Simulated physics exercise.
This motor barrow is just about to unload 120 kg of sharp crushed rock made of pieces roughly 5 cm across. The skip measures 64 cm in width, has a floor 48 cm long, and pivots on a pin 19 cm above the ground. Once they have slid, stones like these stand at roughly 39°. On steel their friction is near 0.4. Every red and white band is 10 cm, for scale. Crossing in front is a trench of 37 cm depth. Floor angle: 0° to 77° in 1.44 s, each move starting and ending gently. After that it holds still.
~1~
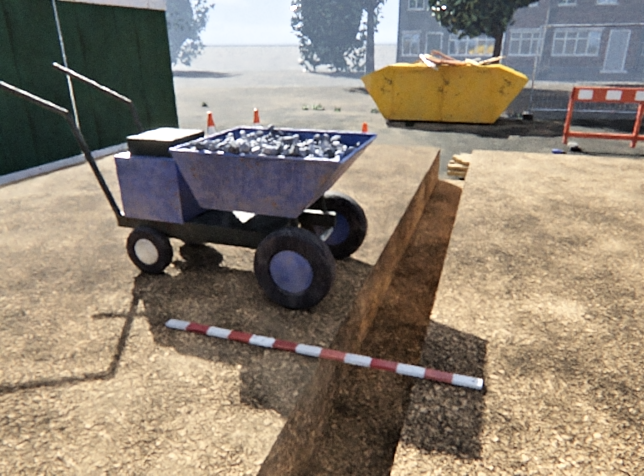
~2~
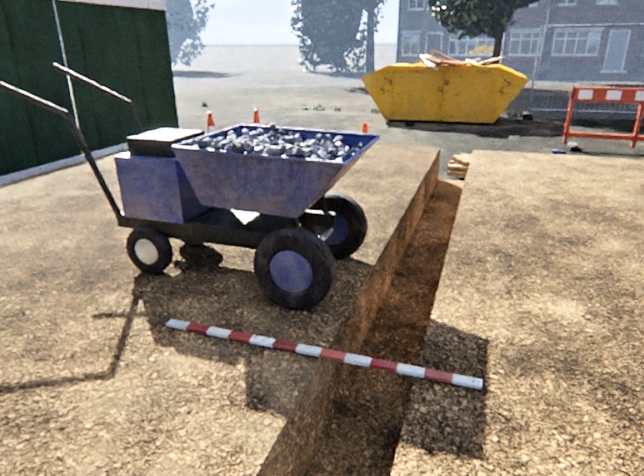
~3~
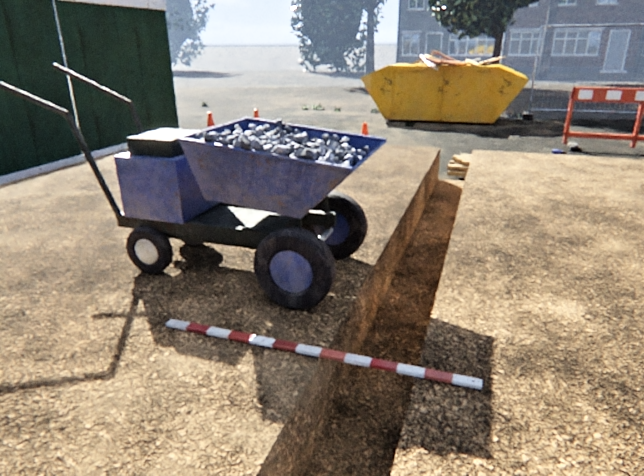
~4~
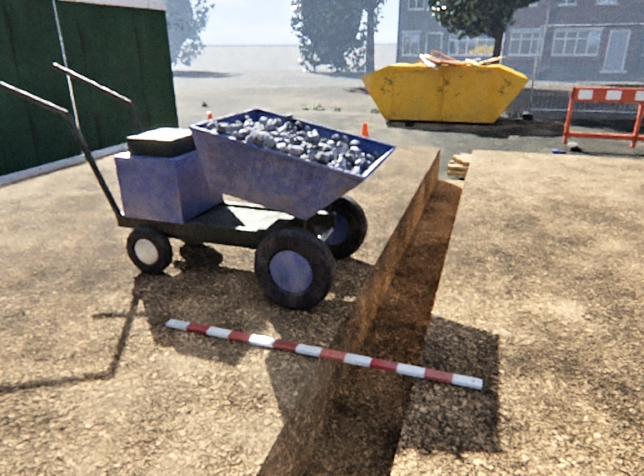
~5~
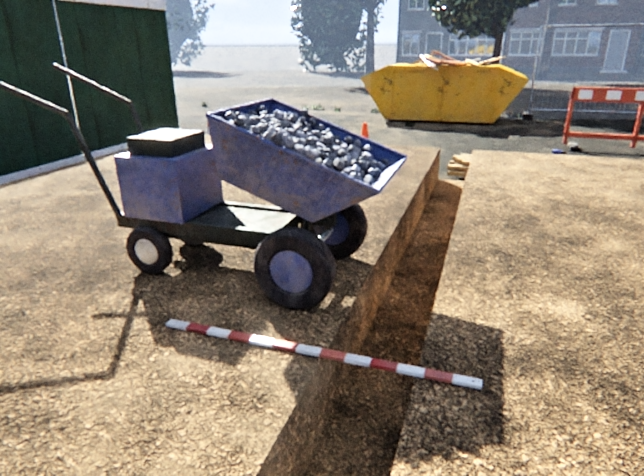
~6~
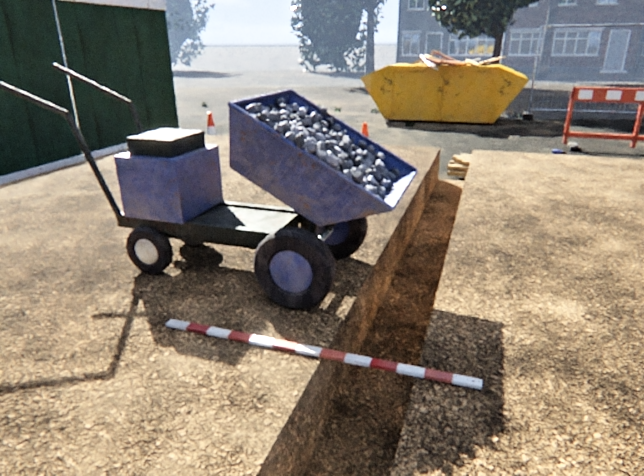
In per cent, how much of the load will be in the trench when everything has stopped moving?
Around 12 per cent of it.
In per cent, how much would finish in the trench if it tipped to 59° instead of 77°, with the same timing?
About 15%.
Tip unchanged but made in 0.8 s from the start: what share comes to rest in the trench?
Close to 10 per cent then.
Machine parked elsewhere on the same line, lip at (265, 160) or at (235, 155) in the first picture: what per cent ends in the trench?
Around 100 and then 50 percent.
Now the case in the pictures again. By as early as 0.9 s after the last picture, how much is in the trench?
Something like 5 in a hundred.
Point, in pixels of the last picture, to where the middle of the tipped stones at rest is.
Somewhere around (468, 298) in the last picture.
Then, 0.5 s after the last picture the floor is at 65°, 99 % in the skip, 1 % in the trench; the foremost stones are at (434, 258).
Then, 0.9 s after the last picture the floor is at 77°, 61 % in the skip, 7 % in the trench, 33 % past the trench; the foremost stones are at (540, 299).
Then, 1.3 s after the last picture the floor is at 77°, 44 % in the skip, 10 % in the trench, 46 % past the trench; the foremost stones are at (585, 309).
Then, 3.2 s after the last picture the floor is at 77°, 41 % in the skip, 12 % in the trench, 47 % past the trench; the foremost stones are at (590, 311).
